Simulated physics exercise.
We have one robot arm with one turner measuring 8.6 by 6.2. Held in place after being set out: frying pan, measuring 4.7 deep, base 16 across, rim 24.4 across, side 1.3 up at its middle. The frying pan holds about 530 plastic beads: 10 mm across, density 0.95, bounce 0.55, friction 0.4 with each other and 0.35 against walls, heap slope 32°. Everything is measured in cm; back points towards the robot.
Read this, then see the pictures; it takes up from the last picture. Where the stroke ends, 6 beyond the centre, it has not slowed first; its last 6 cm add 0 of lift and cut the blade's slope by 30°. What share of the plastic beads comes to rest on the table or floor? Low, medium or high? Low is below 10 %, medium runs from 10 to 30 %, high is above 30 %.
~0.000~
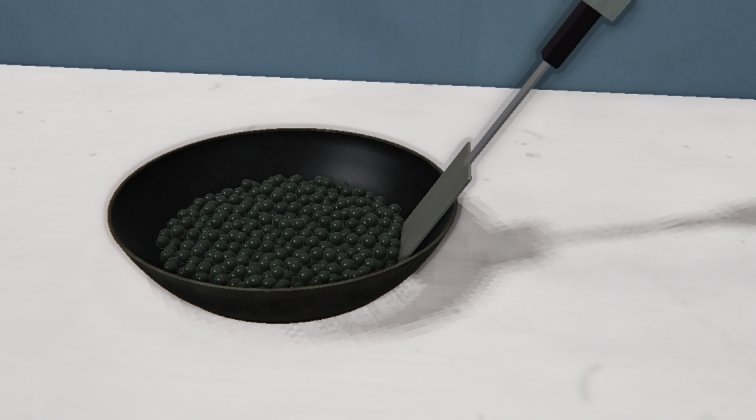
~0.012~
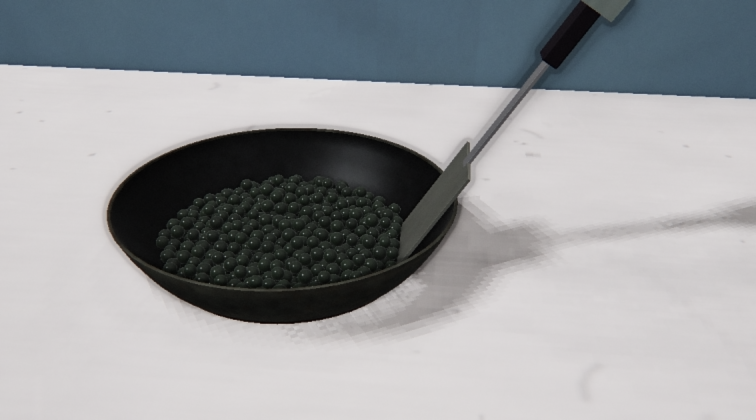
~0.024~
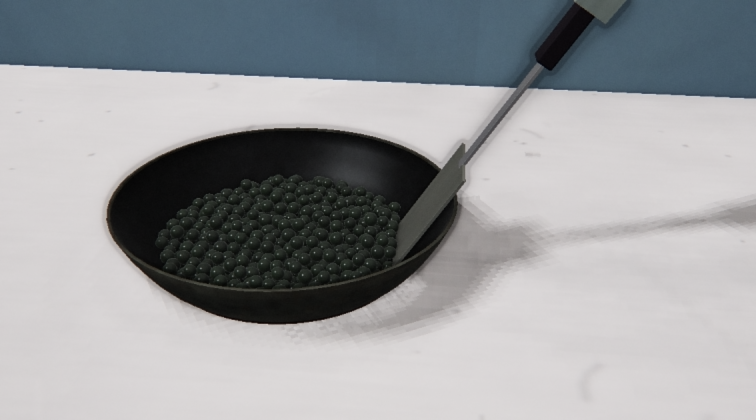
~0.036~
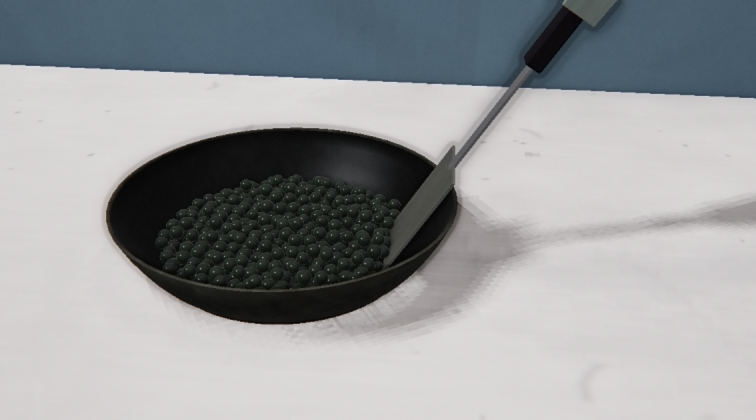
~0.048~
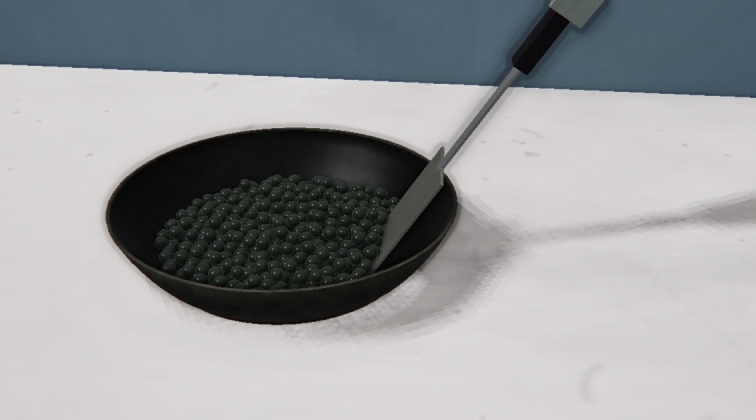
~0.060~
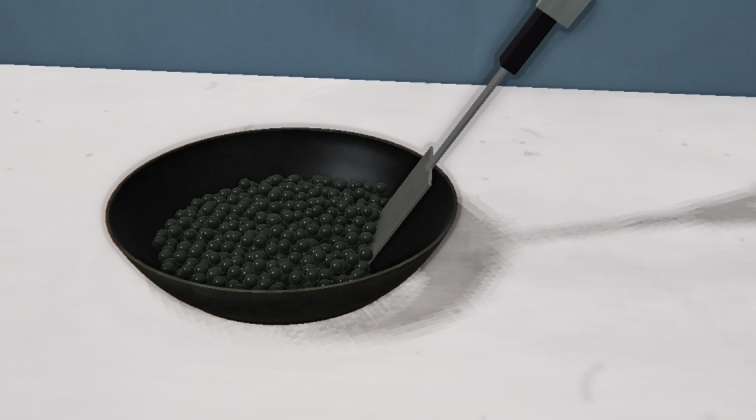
The share is low, below 10 %.
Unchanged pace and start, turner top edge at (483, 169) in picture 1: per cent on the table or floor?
I'd estimate around 0 per cent.
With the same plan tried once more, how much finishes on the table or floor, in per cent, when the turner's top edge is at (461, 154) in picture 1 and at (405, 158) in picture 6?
Roughly 0 %.
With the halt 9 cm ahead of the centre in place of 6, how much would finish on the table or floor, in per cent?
With that change, I'd expect about 5 per cent.
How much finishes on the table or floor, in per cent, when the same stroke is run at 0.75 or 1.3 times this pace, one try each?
About 0 and 0 per cent.
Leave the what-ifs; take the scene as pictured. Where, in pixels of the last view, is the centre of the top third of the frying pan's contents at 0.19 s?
Near pixel (242, 220).
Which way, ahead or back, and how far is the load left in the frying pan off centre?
About 3.0 centimetres ahead.
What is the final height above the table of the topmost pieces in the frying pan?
Near 4.5 centimetres high.
After 0.12 s, sloping 58°, highest piece 4 above the table; 530 in the frying pan.
After 0.19 s, sloping 45°, highest piece 5 above the table; 530 in the frying pan.
After 0.42 s, sloping 28°, highest piece 4 above the table; 530 in the frying pan.
After 1.47 s, sloping 28°, highest piece 4 above the table; 530 in the frying pan.
At rest, 530 in the frying pan. That is 0 % on the table or floor.
